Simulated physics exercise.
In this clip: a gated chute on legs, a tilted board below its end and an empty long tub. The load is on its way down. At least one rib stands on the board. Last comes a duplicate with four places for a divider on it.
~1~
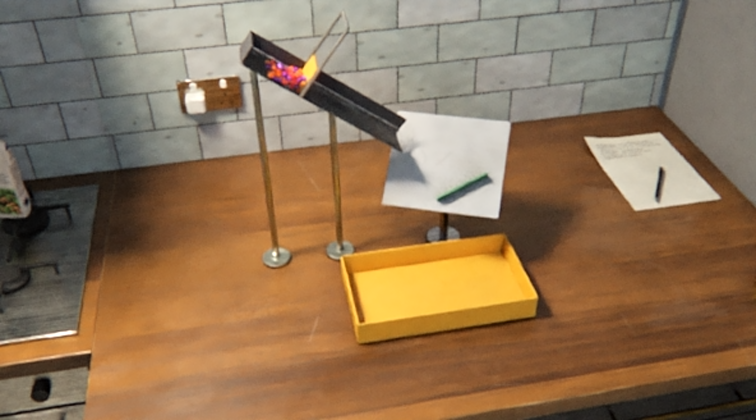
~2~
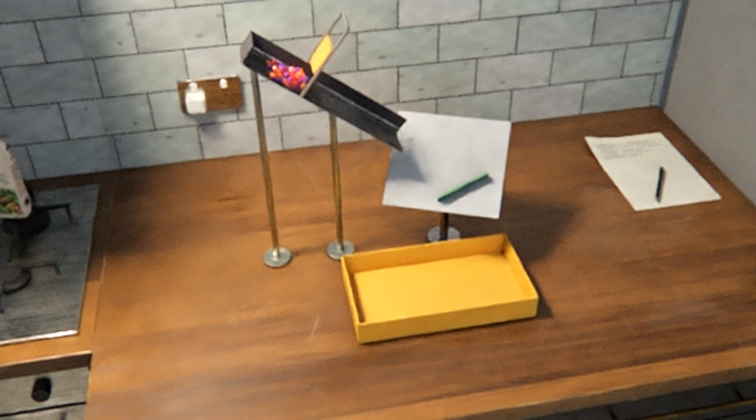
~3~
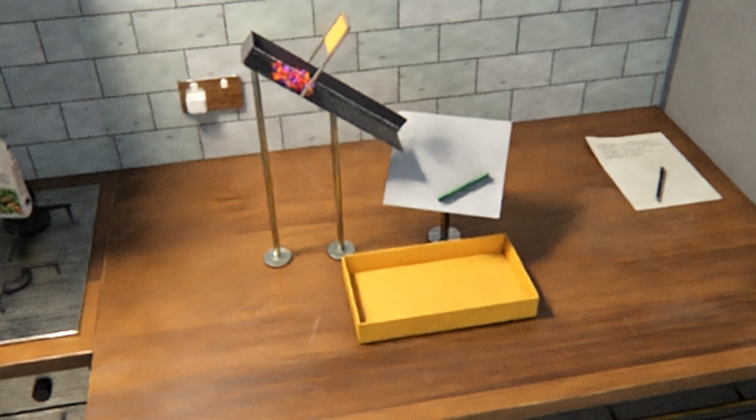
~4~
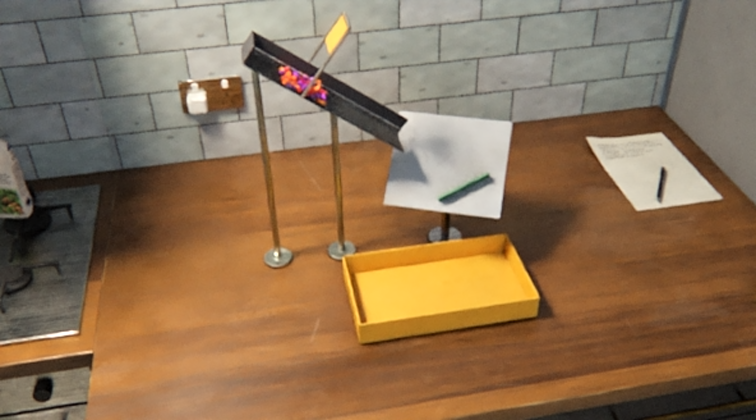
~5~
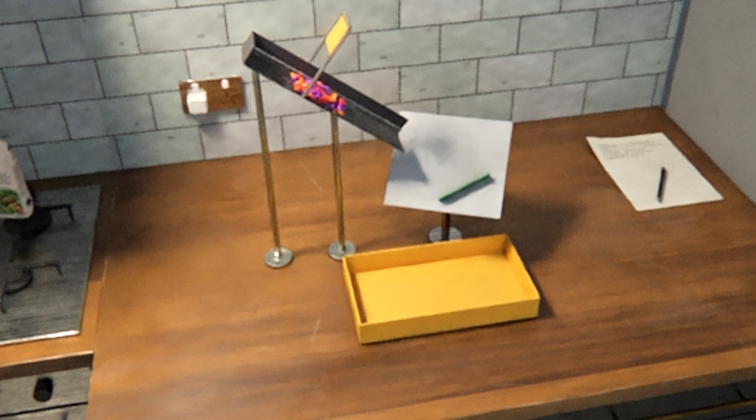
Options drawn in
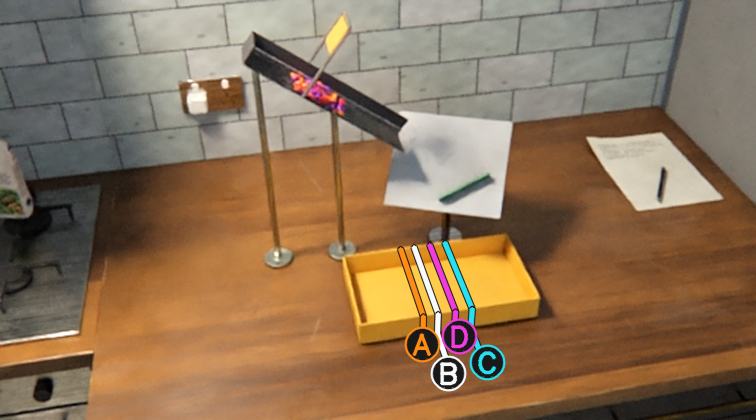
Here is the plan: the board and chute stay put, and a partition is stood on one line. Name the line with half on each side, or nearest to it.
Line B does it best.
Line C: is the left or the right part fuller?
Left.
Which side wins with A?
Right.
On the marked copy, line A crosses the front rim at (423, 315); line B crosses the front rim at (437, 313); line C crosses the front rim at (471, 308); line D crosses the front rim at (455, 310).
With A, of what is caught, a small part on the left of the divider, nearly all on the right.
With B, of what is caught, about half on the left of the divider, about half on the right.
With C, of what is caught, nearly all on the left of the divider, a small part on the right.
With D, of what is caught, most on the left of the divider, a small part on the right.
